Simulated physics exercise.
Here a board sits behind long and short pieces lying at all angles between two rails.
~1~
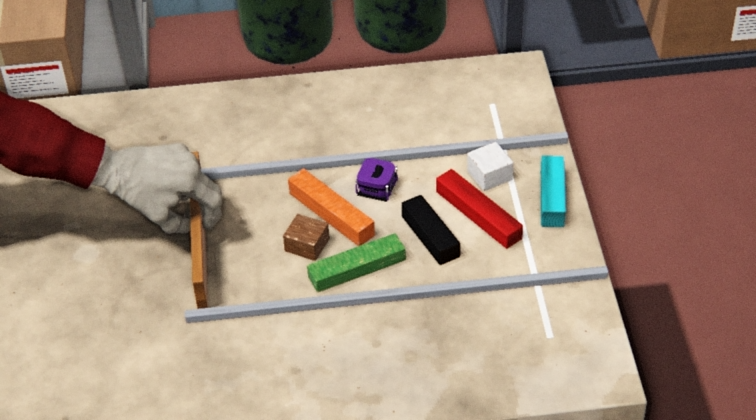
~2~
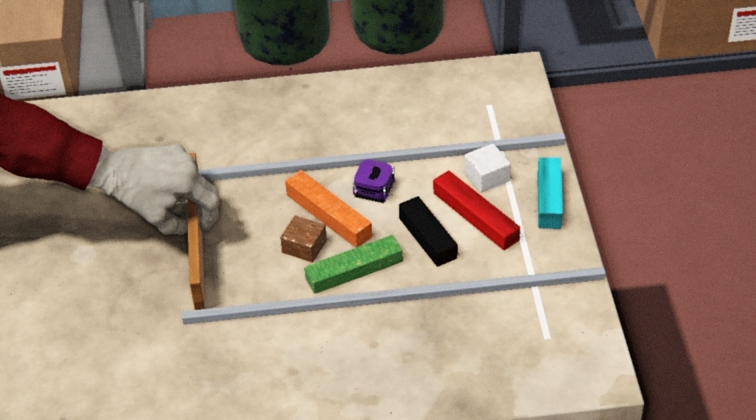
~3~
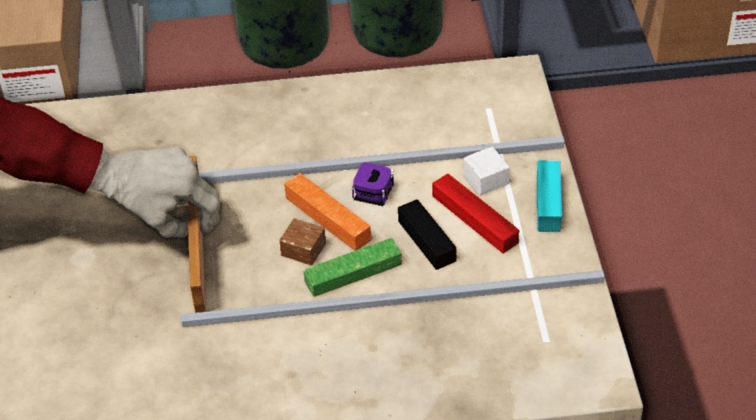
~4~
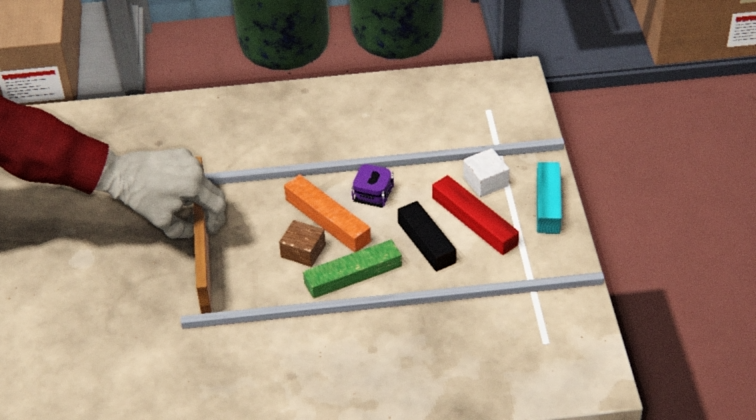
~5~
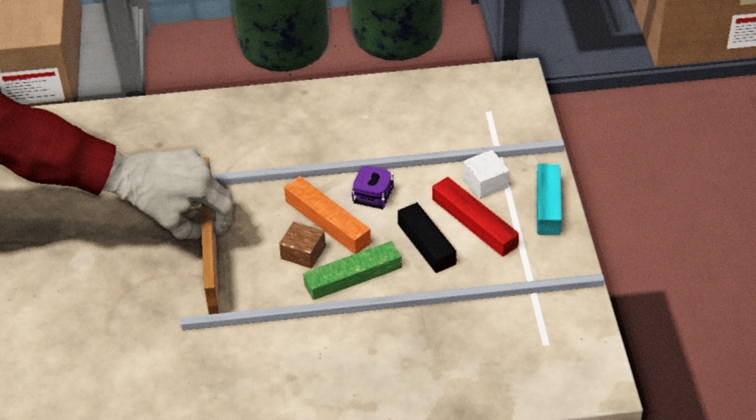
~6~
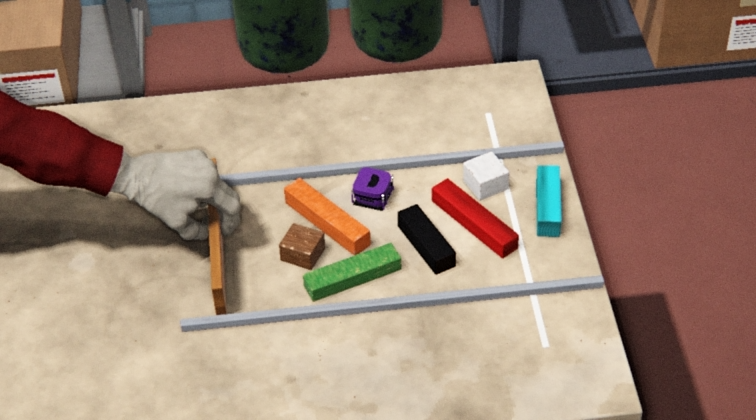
The clip opens on a gloved hand holding an upright board between two rails, behind a scattering of sticks and blocks in orange, green, black, red, white and turquoise, plus a purple case. After staying nearly still, the hand slides the board slightly right, while the pieces remain in place, untouched.
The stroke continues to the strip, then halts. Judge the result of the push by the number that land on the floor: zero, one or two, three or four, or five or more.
The board is going to sweep off three, or four.
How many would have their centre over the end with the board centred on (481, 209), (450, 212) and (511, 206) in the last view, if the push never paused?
The counts are 1, 0 and 4, in that order.
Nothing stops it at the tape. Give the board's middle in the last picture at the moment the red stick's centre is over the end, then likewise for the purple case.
When the red stick crosses, the middle is near (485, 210); when the purple case crosses, near (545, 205).
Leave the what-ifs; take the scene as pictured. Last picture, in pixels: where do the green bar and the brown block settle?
Listed as asked: First (570, 250), and then (536, 227).
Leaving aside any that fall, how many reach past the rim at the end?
So the number is 1.
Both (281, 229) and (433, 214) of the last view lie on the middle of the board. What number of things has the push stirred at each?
At the one place 1, at the other 8.
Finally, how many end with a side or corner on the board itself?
The count is 3.
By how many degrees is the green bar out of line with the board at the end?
Roughly 55° out of line.
A little later, none off yet; turquoise stick at rest near (549, 201); white block at rest near (486, 176); red stick at rest near (475, 218).
Next, none off yet; turquoise stick shifted a little near (562, 199); white block shifted about its own width near (507, 166); red stick shifted a little near (516, 202).
When it is over, the number that fall off is three or four; down, black stick, red stick, white block and turquoise stick.
